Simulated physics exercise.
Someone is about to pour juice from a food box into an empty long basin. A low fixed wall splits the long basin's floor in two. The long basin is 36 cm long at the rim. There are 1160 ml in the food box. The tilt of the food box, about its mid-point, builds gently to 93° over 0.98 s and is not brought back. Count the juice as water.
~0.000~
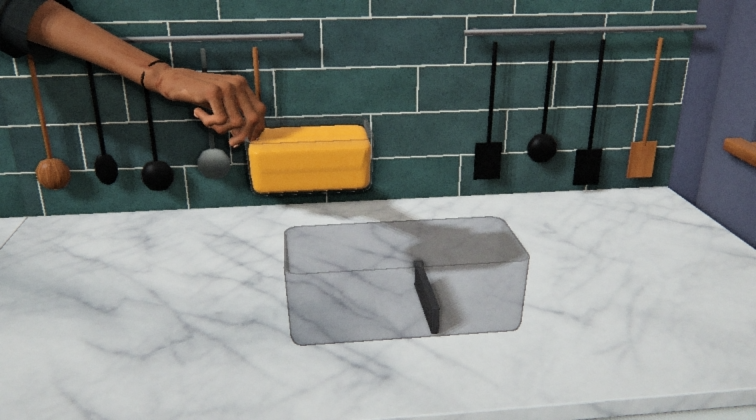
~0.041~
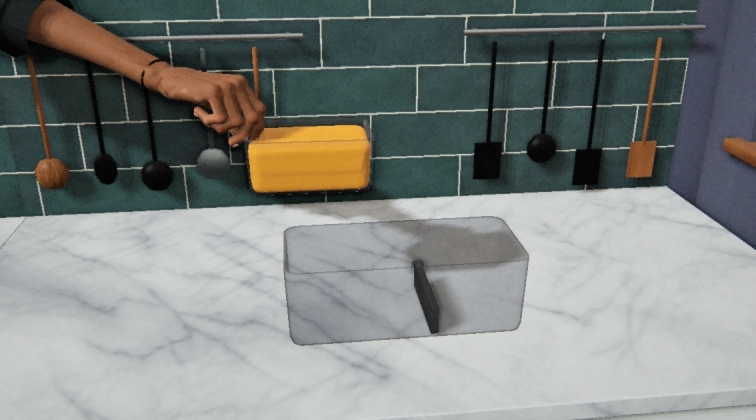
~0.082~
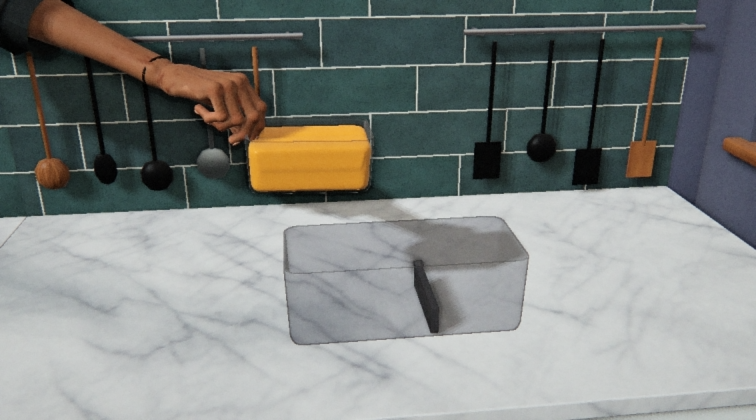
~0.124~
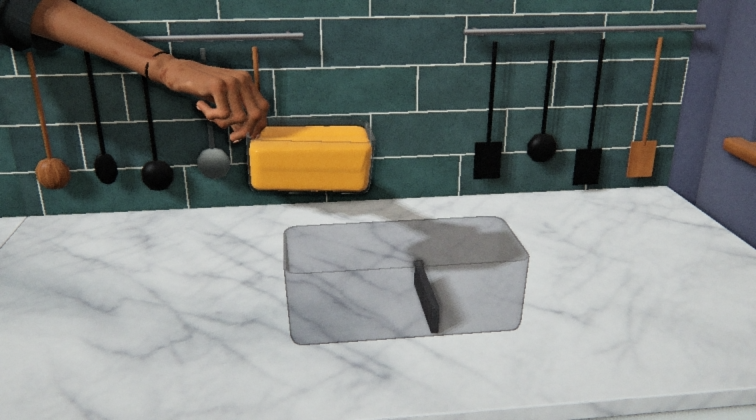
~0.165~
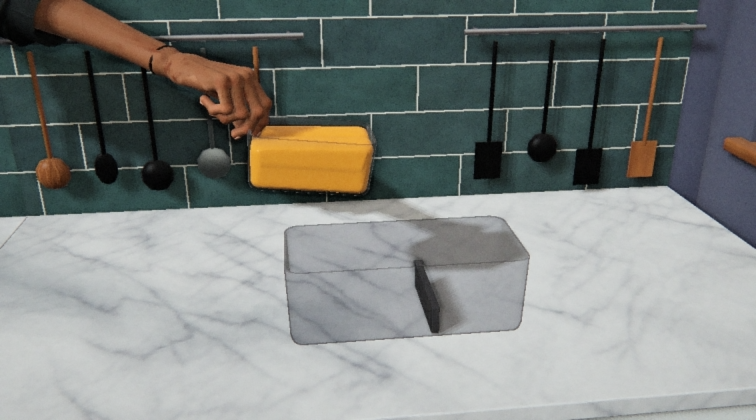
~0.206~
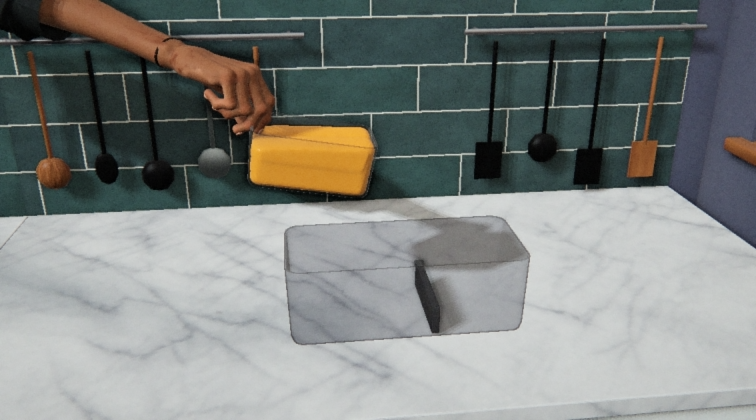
A hand held a yellow food box above a white marble counter, behind a clear, empty long basin, and slowly tilted the box slightly down to the right while the basin stayed still.
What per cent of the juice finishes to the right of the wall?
Roughly 43 per cent is past the wall.
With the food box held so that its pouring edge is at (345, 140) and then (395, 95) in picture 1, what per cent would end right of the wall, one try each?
First 10, then 60 per cent.
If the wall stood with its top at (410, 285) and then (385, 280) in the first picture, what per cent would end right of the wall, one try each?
In turn about 60 and 75 per cent.
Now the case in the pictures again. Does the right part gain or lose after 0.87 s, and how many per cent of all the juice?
The share moves down, by some 1 per cent.
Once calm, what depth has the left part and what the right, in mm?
Some 18 mm on the left and 26 mm on the right.
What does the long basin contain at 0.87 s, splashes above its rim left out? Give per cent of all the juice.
Some 78 per cent.
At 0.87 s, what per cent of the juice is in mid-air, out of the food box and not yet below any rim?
Near 6 in a hundred.
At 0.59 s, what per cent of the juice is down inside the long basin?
About 12 per cent.
After 0.59 s the tilt is 61° and 51 per cent is still to pour, 6 is left of the wall and 6 right of it.
After 0.87 s the tilt is 90° and 11 per cent is still to pour, 33 is left of the wall and 44 right of it.
After 1.16 s the tilt is 93° and 3 per cent is still to pour, 46 is left of the wall and 43 right of it.
After 1.48 s the tilt is 93° and 1 per cent is still to pour, 49 is left of the wall and 43 right of it.
In the end 50 per cent lies left of the wall, 43 right of it and 6 outside.
